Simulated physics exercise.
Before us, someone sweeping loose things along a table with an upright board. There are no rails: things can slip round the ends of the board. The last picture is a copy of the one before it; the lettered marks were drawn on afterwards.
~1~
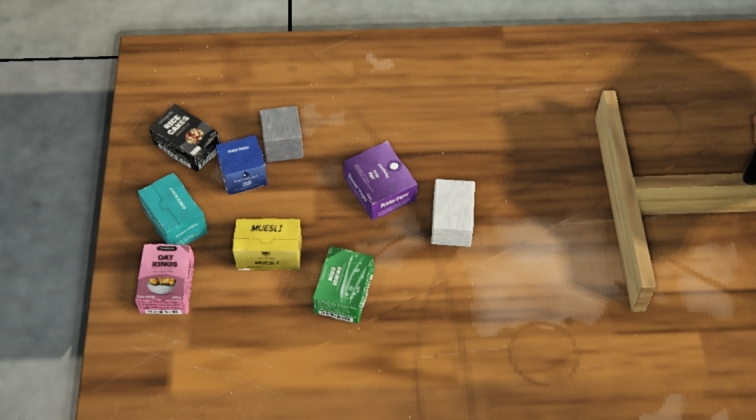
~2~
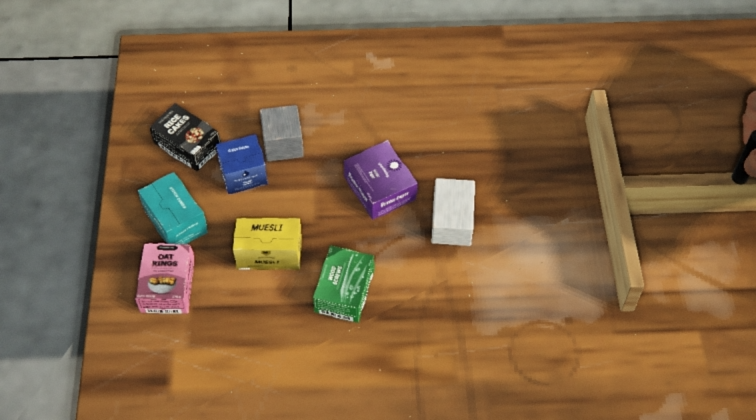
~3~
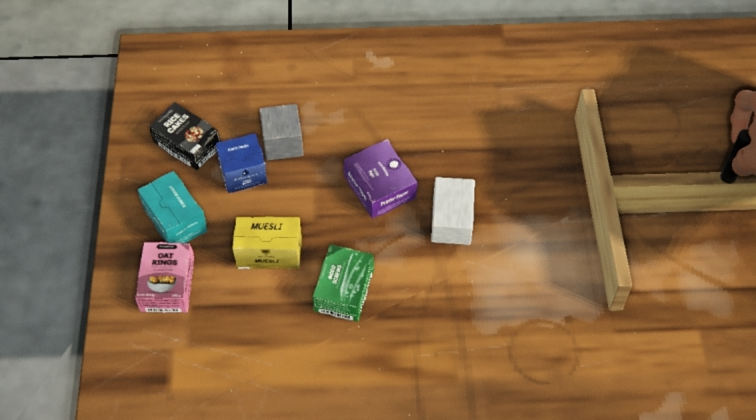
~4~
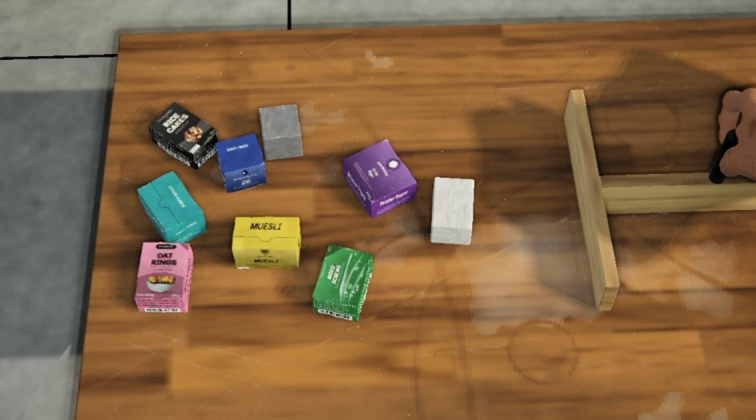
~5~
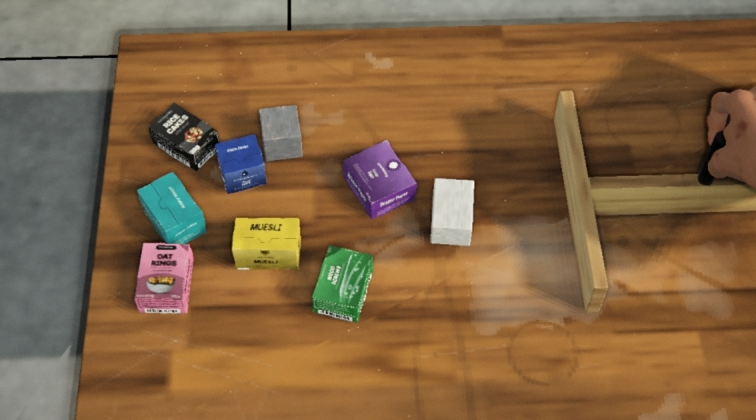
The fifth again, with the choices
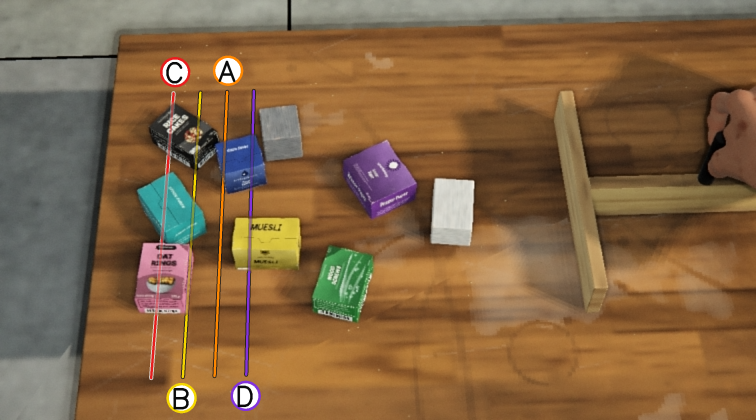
A hand at the right edge grips a T-shaped wooden board on a brown wood-grain table, seen from above at a slight angle. To the left sit black, blue, teal, pink, yellow, purple and green boxes, with a grey block near the back and a white block nearest the board. The board slides slowly leftward across the bare tabletop, while the boxes, blocks and camera stay still.
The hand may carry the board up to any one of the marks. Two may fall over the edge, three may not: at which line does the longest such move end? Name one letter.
No third one falls up to B.
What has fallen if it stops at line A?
The turquoise packet.
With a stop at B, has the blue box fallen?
No.
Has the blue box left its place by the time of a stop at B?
Yes.
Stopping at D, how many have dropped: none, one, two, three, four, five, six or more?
By then, none.
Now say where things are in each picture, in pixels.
In the first frame, pink box (165, 278); grey block (282, 134); board (628, 183).
In the second frame, board (617, 182); yellow packet (268, 244).
In the third frame, board (606, 181); black packet (186, 137).
In the fourth frame, board (594, 182); blue box (242, 163).
In the fifth frame, board (583, 183); pink box (164, 277); grey block (281, 133); purple box (379, 180).
On the copy, A at (221, 222); B at (192, 223); C at (163, 224); D at (250, 221).
On B. First, board (443, 187); purple box (362, 176); white block (416, 214).
Then, board (304, 191); turquoise packet (163, 209); black packet (180, 133).
Finally, board (193, 195); turquoise packet over the edge; blue box (109, 170); one fallen.
By contrast, A is within the limit but short; C drops five; D is within the limit but short.
